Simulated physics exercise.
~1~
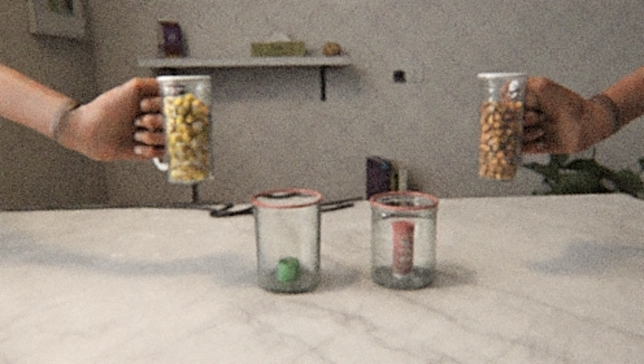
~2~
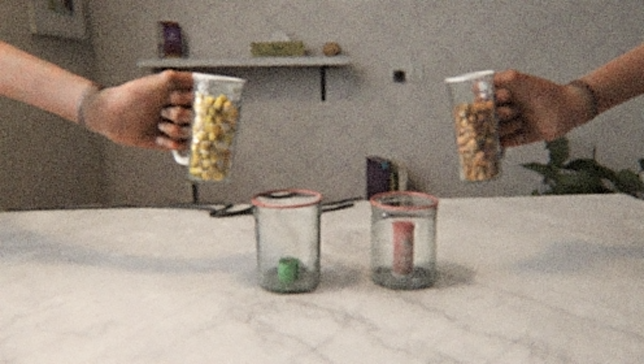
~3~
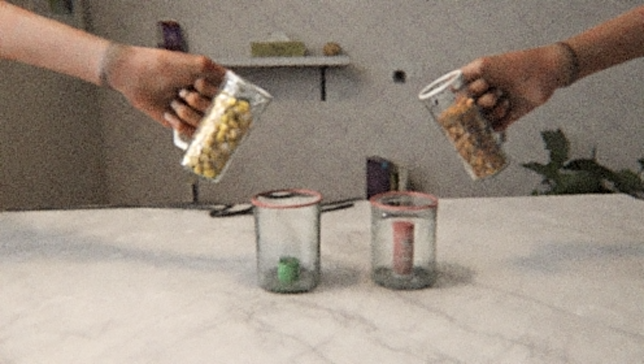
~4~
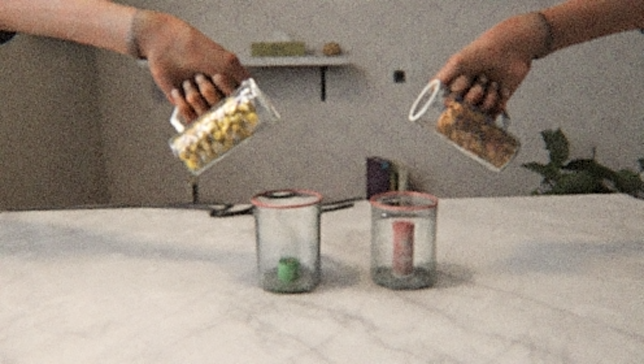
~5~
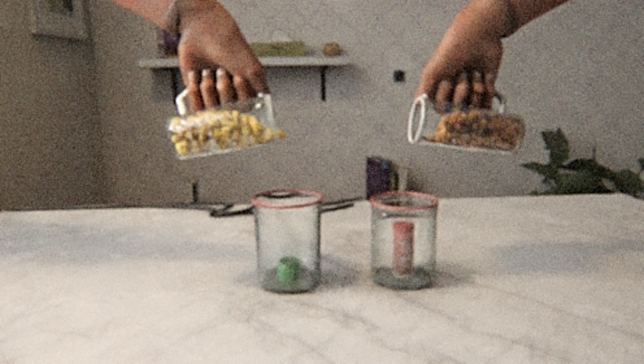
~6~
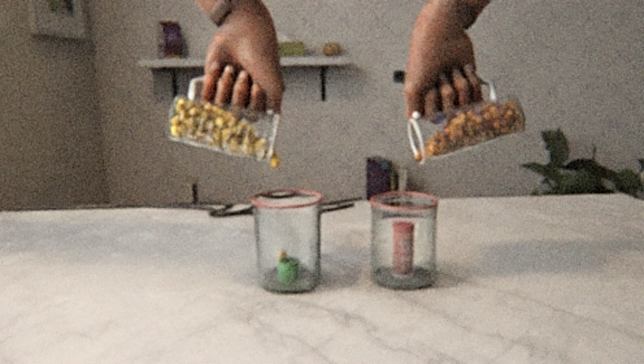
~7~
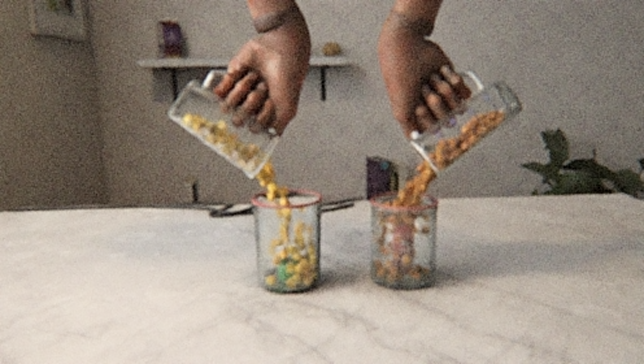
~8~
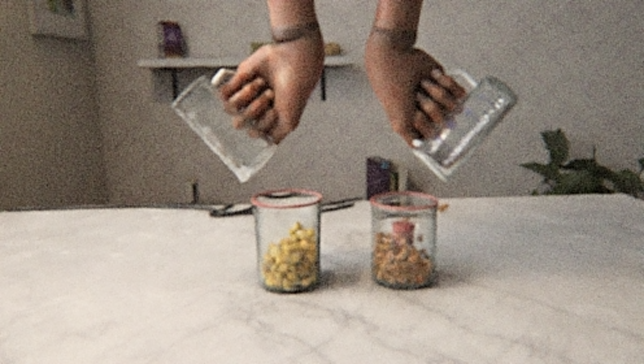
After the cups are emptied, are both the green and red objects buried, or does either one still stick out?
The green object on the left gets buried under the yellow pieces. The red object on the right still sticks out above the brown ones.
